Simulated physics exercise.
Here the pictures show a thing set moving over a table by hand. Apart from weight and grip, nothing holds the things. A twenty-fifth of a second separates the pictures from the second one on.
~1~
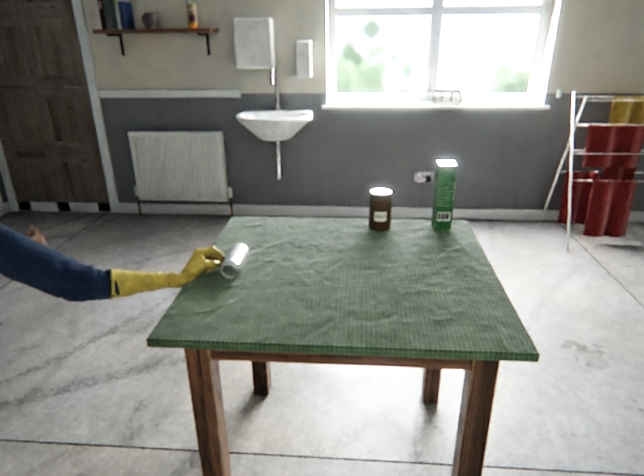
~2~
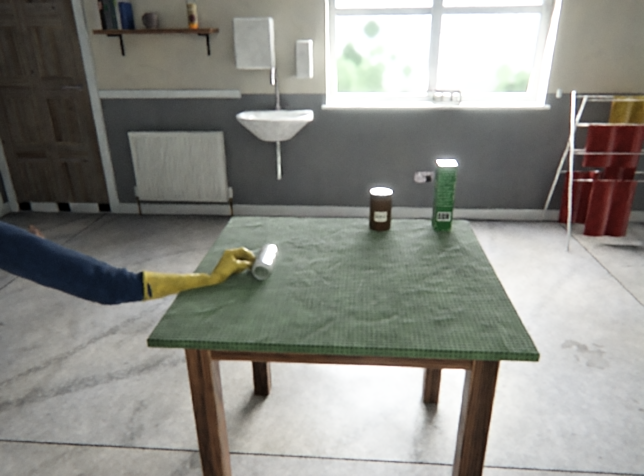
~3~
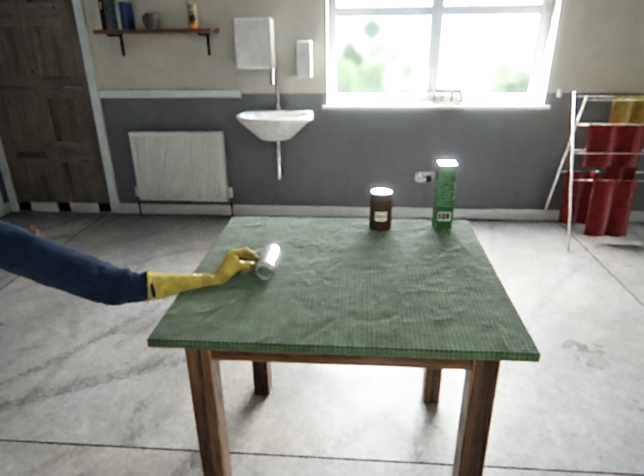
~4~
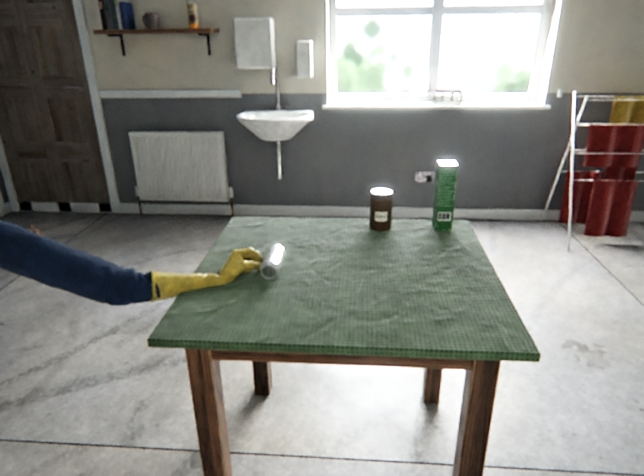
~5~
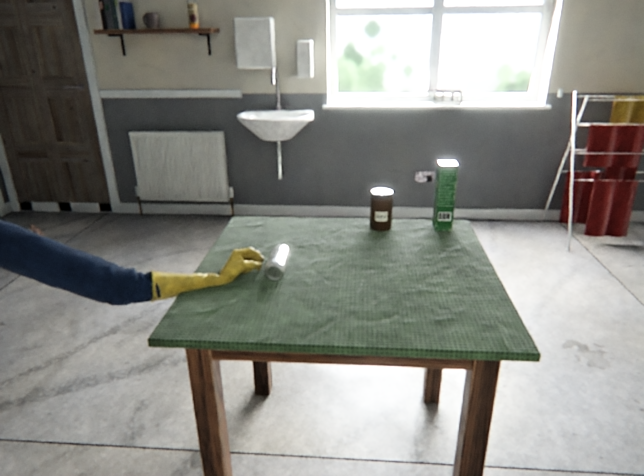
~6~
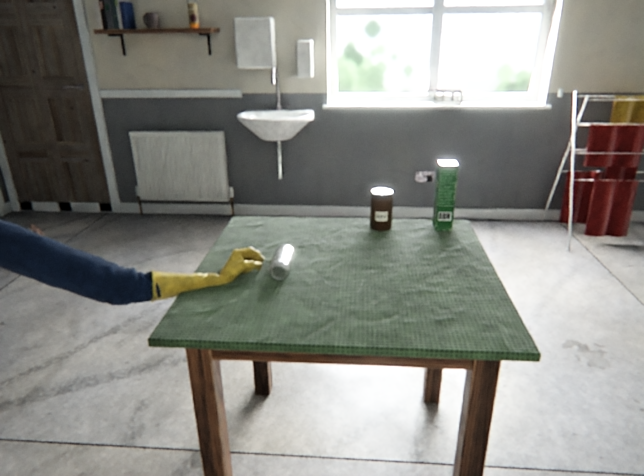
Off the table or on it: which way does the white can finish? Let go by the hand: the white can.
On it.
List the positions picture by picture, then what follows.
Under the hand; white can (235, 261), in the first picture.
Under the hand; white can (266, 262), in the second picture.
Under the hand; white can (269, 262), in the third picture.
White can (273, 262), in the fourth picture.
White can (278, 262), in the fifth picture.
White can (283, 262) rolled a little, in the sixth picture.
Then, 0.10 s after the last picture, white can rolled about its own width near (293, 262).
Then, 0.20 s after the last picture, white can rolled about its own width near (301, 262).
Then, 0.30 s after the last picture, white can rolled well along near (308, 263).
Then, 0.50 s after the last picture, white can rolled well along near (318, 263).
At rest, moved from the start, white can. Seen from the same camera at the end, white can near (321, 263).
